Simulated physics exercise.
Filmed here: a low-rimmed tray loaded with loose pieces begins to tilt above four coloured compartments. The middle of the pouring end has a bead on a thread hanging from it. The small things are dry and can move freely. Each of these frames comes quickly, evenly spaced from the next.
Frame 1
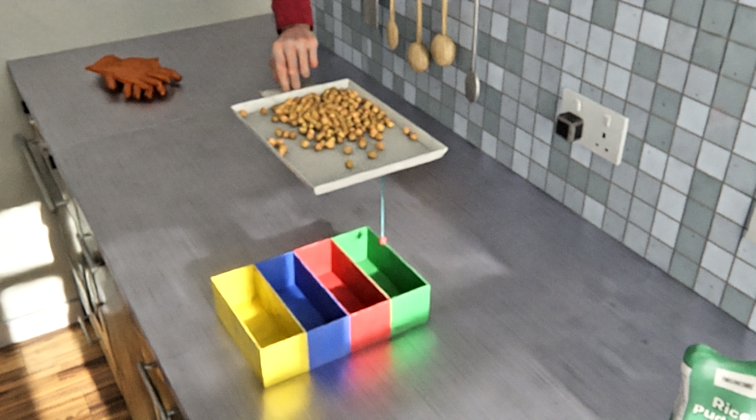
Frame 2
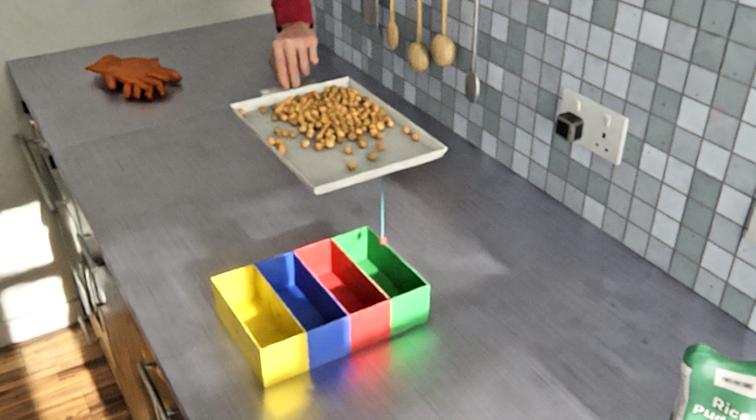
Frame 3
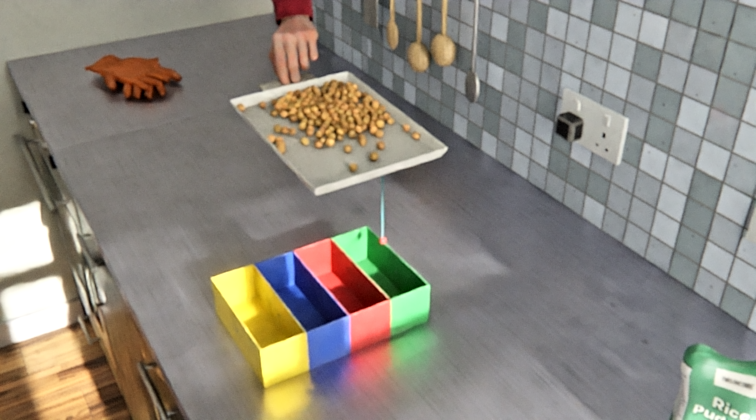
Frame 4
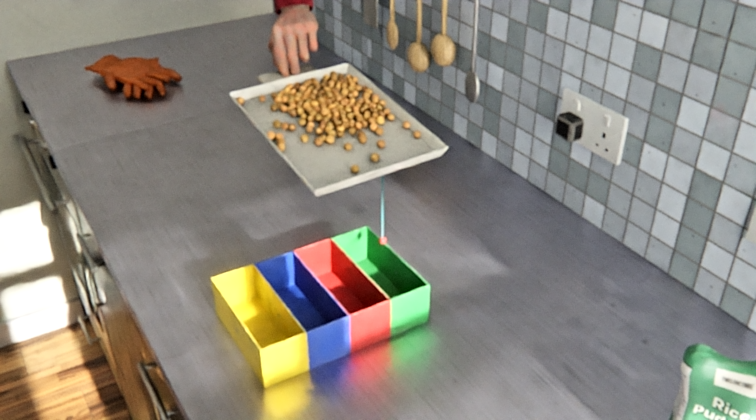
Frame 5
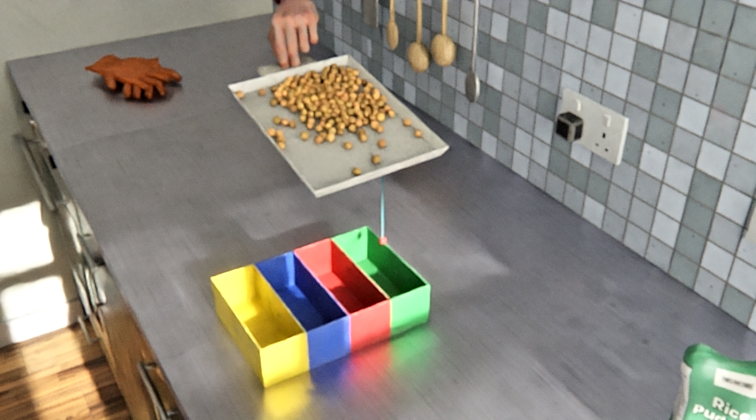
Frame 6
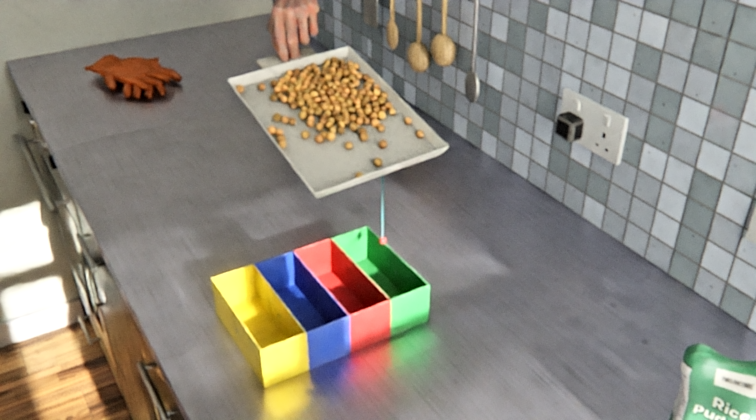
A low-rimmed tray heaped with small tan pieces sits level above a box of yellow, blue, red and green compartments, a hand at its far end. The far end then rises gradually, the near edge staying almost in place, and the heap lifts with it while a few pieces shift slightly.
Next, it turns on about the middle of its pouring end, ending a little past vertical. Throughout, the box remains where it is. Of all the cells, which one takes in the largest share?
The largest share goes to the red cell.
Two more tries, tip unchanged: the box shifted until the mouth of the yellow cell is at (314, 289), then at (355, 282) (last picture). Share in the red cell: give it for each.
Trial 1: 20 percent; trial 2: 0 percent.
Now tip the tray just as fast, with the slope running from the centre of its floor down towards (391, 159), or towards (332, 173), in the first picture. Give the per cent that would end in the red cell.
Somewhere close to 0 % the first time, 50 % the second.
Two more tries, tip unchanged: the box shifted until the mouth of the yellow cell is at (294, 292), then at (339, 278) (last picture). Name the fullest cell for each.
At the first place the blue cell, at the second yellow.
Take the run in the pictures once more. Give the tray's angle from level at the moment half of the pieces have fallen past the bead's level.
Reading: Some 60°.
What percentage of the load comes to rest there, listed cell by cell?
Looks like the yellow cell ends near 0 %, the blue cell near 20 %, the red cell near 40 %, and the green cell near 20 %.
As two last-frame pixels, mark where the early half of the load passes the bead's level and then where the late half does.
The opening half passes (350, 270), the closing half (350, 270).
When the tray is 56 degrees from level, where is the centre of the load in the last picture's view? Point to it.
Look close to (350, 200) in the last picture.
Soon, tray tipped steeply; about half on the tray; about a quarter in the red cell; a small part in the blue cell; a small part in the green cell; a small part falling or outside the box.
A while on, tray tipped right over; about a third in the red cell; about a quarter in the green cell; about a quarter in the blue cell; a stray few in the yellow cell; a small part falling or outside the box.
Towards the end, tray tipped past a quarter turn; about a third in the red cell; about a quarter in the blue cell; about a quarter in the green cell; a stray few in the yellow cell; a small part falling or outside the box.
Finally, tray tipped past a quarter turn; about a third in the red cell; about a quarter in the blue cell; about a quarter in the green cell; a stray few in the yellow cell; a small part outside the box.
